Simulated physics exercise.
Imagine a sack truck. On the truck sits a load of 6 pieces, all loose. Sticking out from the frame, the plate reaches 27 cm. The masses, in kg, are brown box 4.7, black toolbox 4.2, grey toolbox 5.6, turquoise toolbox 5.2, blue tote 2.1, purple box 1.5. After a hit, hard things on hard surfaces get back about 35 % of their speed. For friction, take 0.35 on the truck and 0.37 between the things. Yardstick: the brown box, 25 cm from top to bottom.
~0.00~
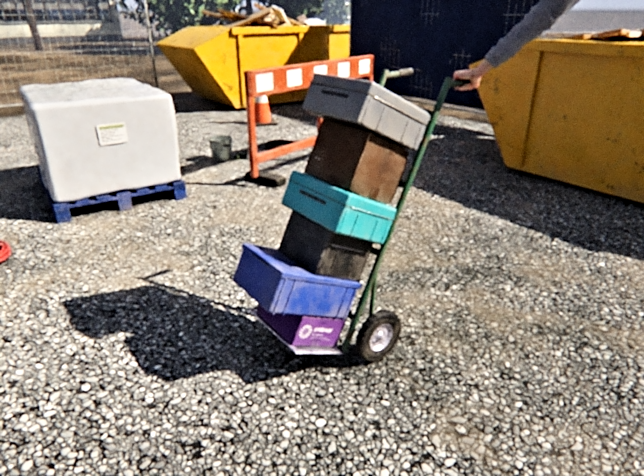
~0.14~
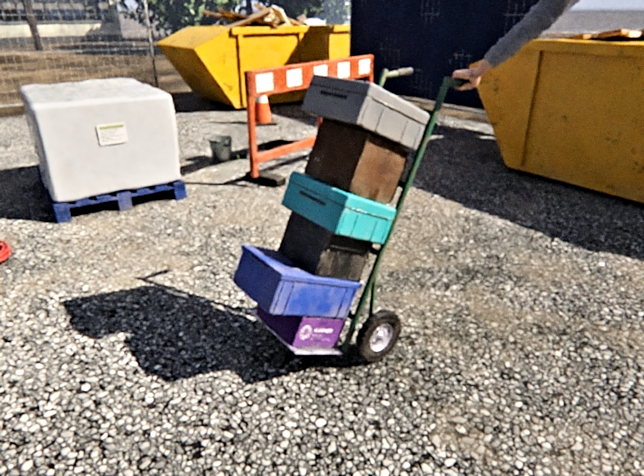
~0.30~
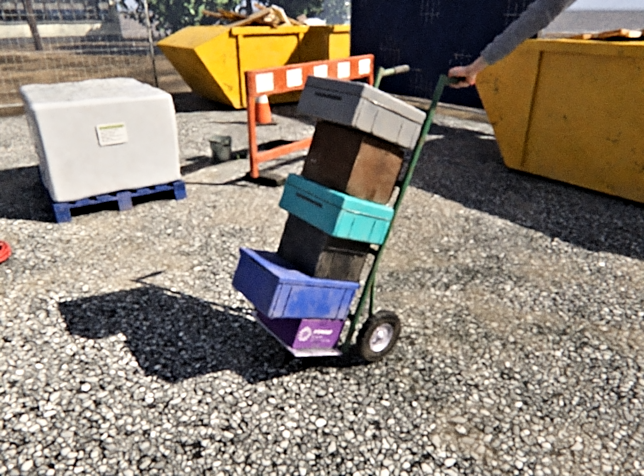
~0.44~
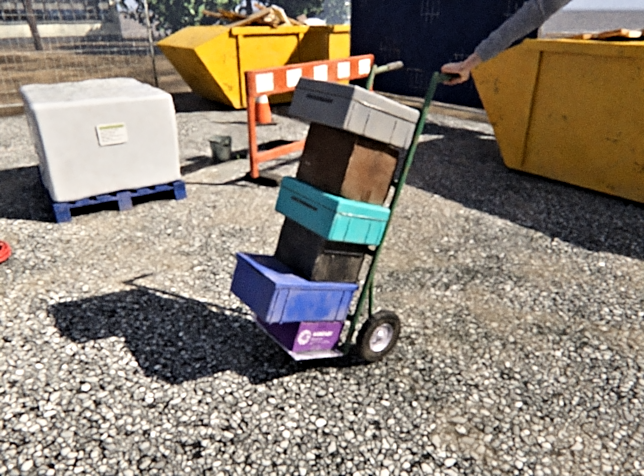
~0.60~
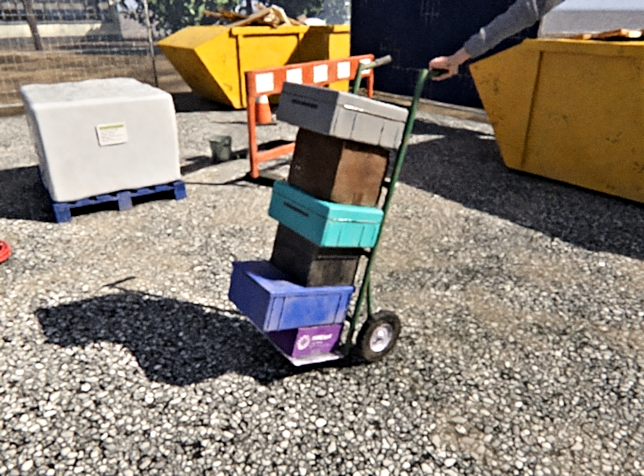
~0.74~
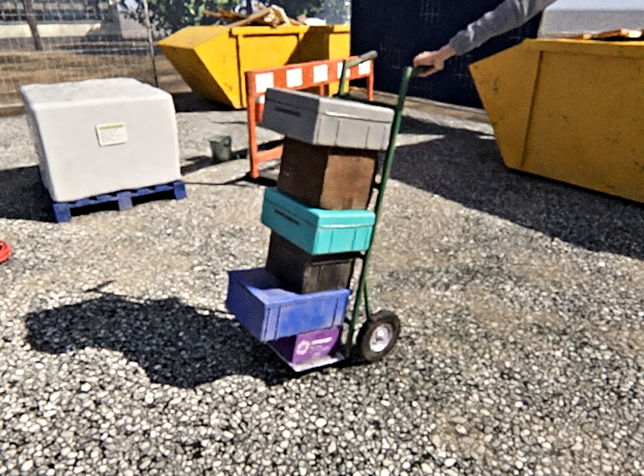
At the start, a hand at the right grips a green sack truck leaning back on gravel, loaded with six stacked boxes and containers. The hand pushes the handles leftward, slowly at first and then further, and the truck and its stack swing to a more upright position while the wheels stay in place.
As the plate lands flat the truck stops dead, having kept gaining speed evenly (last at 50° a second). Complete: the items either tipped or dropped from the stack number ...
... at least three.
Around 1.54 s, truck upright; brown box tipped 13° against what carries it near (256, 195); black toolbox tipped 13° against what carries it near (279, 276); grey toolbox tipped 13° against what carries it.
Around 2.04 s, truck upright; brown box and grey toolbox now dropped from the stack; black toolbox tipped 40° against what carries it near (238, 297); turquoise toolbox tipped 40° against what carries it.
Around 2.34 s, truck upright; black toolbox and turquoise toolbox now dropped from the stack; blue tote tipped 38° against what carries it; purple box tipped 21° against what carries it.
Around 2.64 s, truck upright; blue tote tipped 36° against what carries it.
Finally (3.5 s), dropped from the stack, brown box, black toolbox, grey toolbox and turquoise toolbox; on their side or leaning hard on the truck, blue tote; purple box still in place (within 10 cm). Final places as that camera would see them, black toolbox near (143, 394).
